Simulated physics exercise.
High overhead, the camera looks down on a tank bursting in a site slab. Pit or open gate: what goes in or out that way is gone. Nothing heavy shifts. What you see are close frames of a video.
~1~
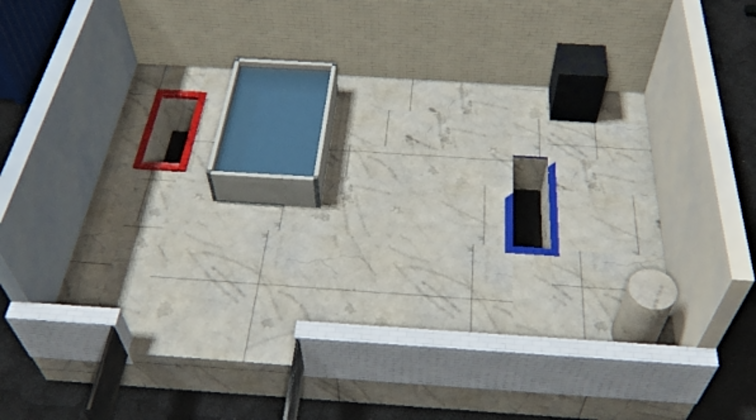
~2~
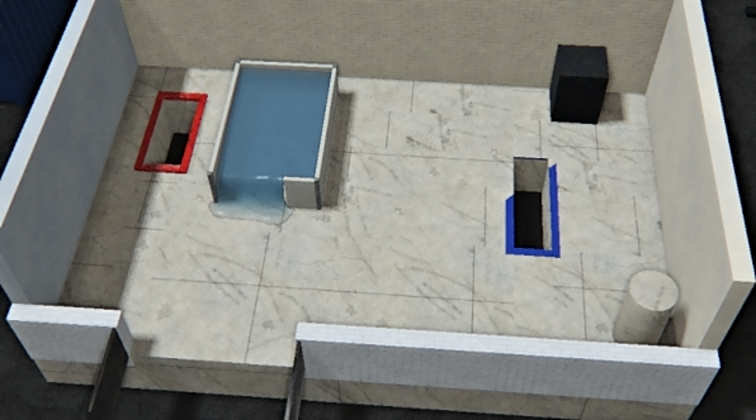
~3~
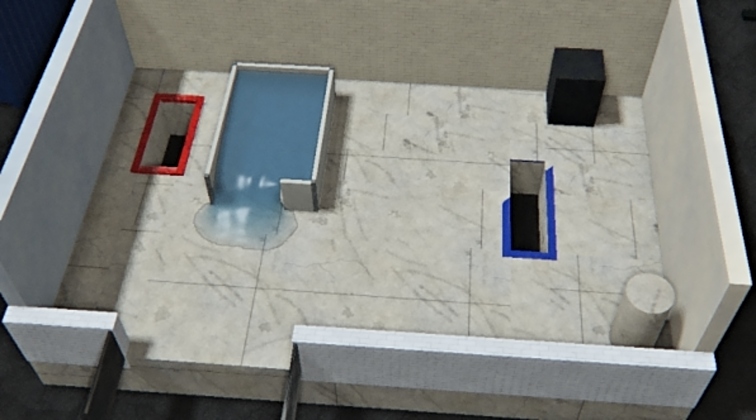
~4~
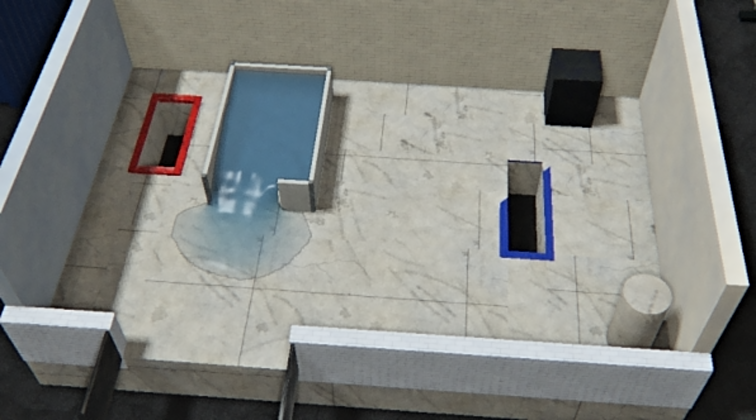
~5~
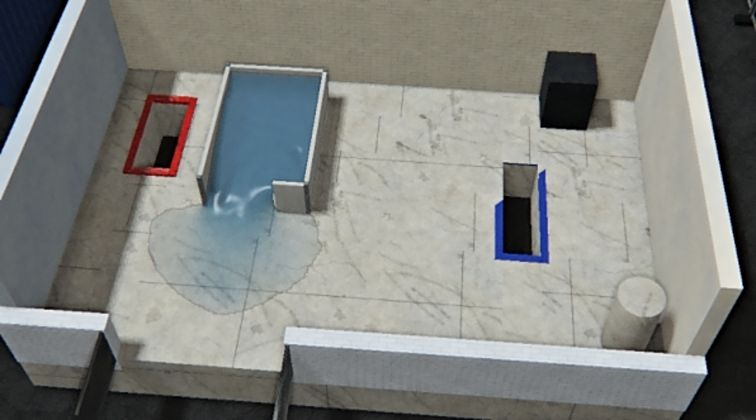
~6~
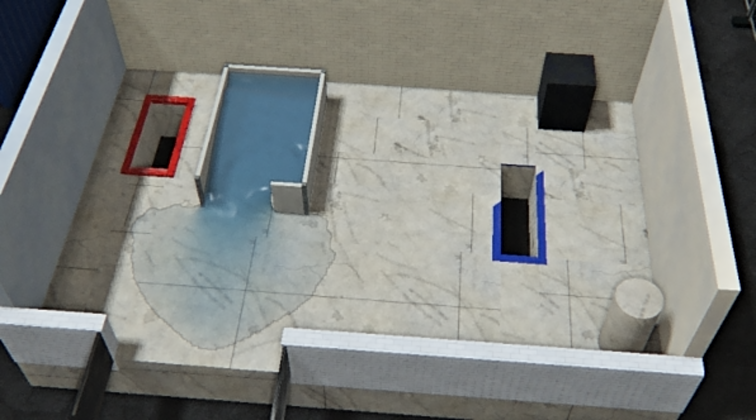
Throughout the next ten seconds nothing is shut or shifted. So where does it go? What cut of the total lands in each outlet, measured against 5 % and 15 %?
Result: The gate takes in a considerable amount - past fifteen per cent; the blue pit takes in a trifling amount - short of five per cent; the red pit takes in a trifling amount - short of five per cent.
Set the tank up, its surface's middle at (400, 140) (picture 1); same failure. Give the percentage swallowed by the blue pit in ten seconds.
Share for the blue pit - 6 in a hundred.
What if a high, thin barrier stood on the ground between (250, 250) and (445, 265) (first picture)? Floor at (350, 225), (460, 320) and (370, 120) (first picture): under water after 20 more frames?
Point by point: First swamped, next spared, last spared.
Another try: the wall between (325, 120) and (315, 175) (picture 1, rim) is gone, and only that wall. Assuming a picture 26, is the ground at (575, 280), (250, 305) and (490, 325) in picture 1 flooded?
Point 1: Inundated; point 2: Unwetted; point 3: Inundated.
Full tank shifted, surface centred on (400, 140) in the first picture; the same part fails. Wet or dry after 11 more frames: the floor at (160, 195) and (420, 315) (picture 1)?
The first spot ends up bone-dry, while the second ends up waterlogged.
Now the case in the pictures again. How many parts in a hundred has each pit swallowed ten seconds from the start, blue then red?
I'd say near 0 %, and near 0 %.
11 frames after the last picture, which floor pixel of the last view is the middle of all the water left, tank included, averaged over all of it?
I'd mark it close to (242, 201).
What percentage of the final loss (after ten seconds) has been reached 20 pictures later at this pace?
Around 50 % of the total, roughly.
A moment on, water covers 20 % of the floor; the gate 5 %, the blue pit 0 %, the red pit 0 %.
Next, water covers 25 % of the floor; the gate 16 %, the blue pit 0 %, the red pit 0 %.
Then, water covers 30 % of the floor; the gate 31 %, the blue pit 0 %, the red pit 0 %.
Later, water covers 45 % of the floor; the gate 46 %, the blue pit 0 %, the red pit 0 %.
In the end, water covers 50 % of the floor; the gate 59 %, the blue pit 0 %, the red pit 0 %.
